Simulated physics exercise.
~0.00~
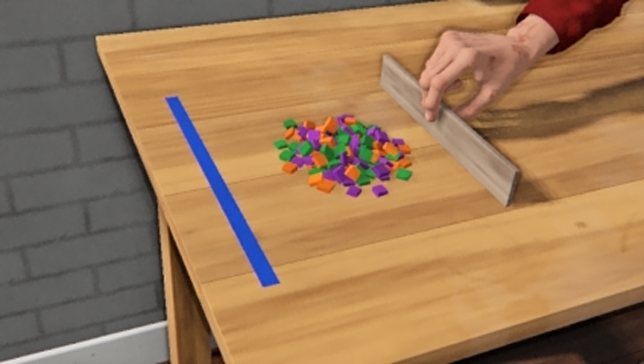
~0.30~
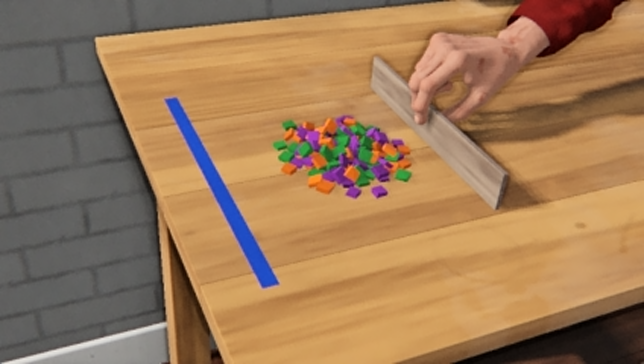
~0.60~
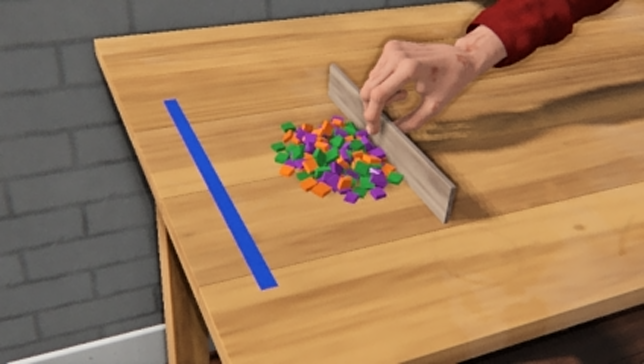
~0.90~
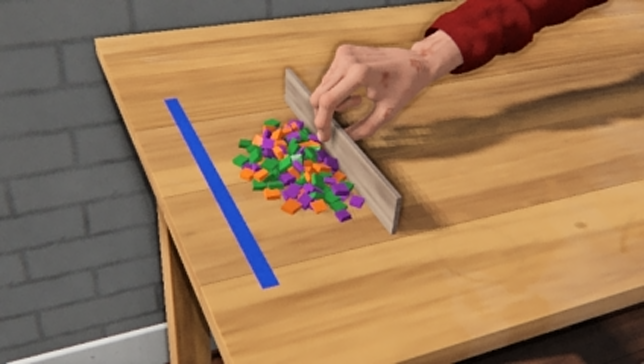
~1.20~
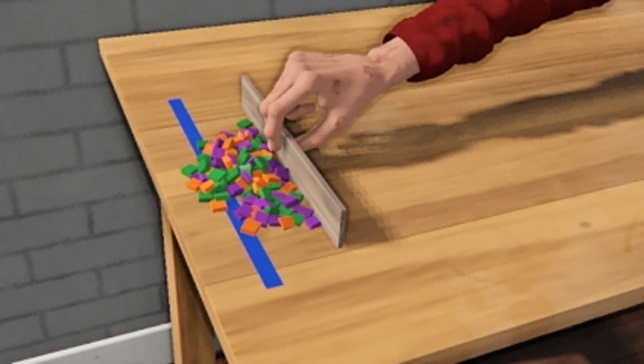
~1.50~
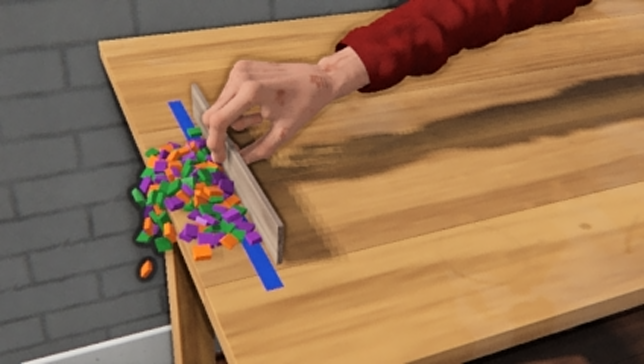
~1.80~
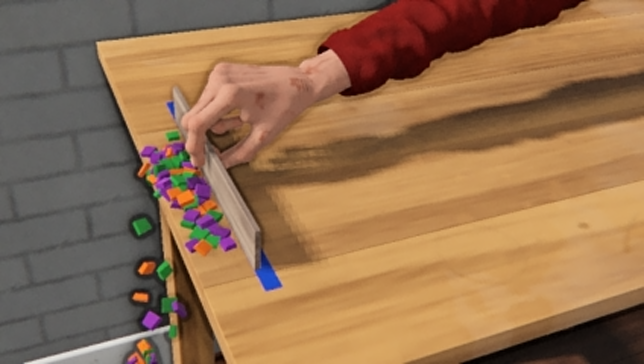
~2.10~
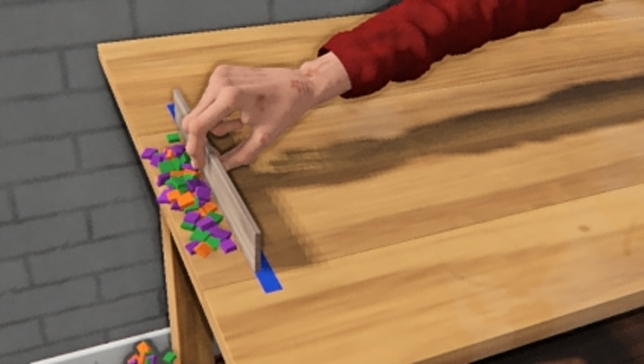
On a wooden table beside a grey brick wall, a hand in a red sleeve holds an upright strip of wood to the right of a heap of small orange, green and purple pieces. The hand slides the strip left until it meets the heap and starts pushing it toward a strip of blue tape near the table's left end. The pieces bunch up and cross the tape, and some begin dropping over the edge. The strip stops at the tape as more pieces tumble down. Finally, about half the heap has gone over, while the rest stays crowded at the edge.
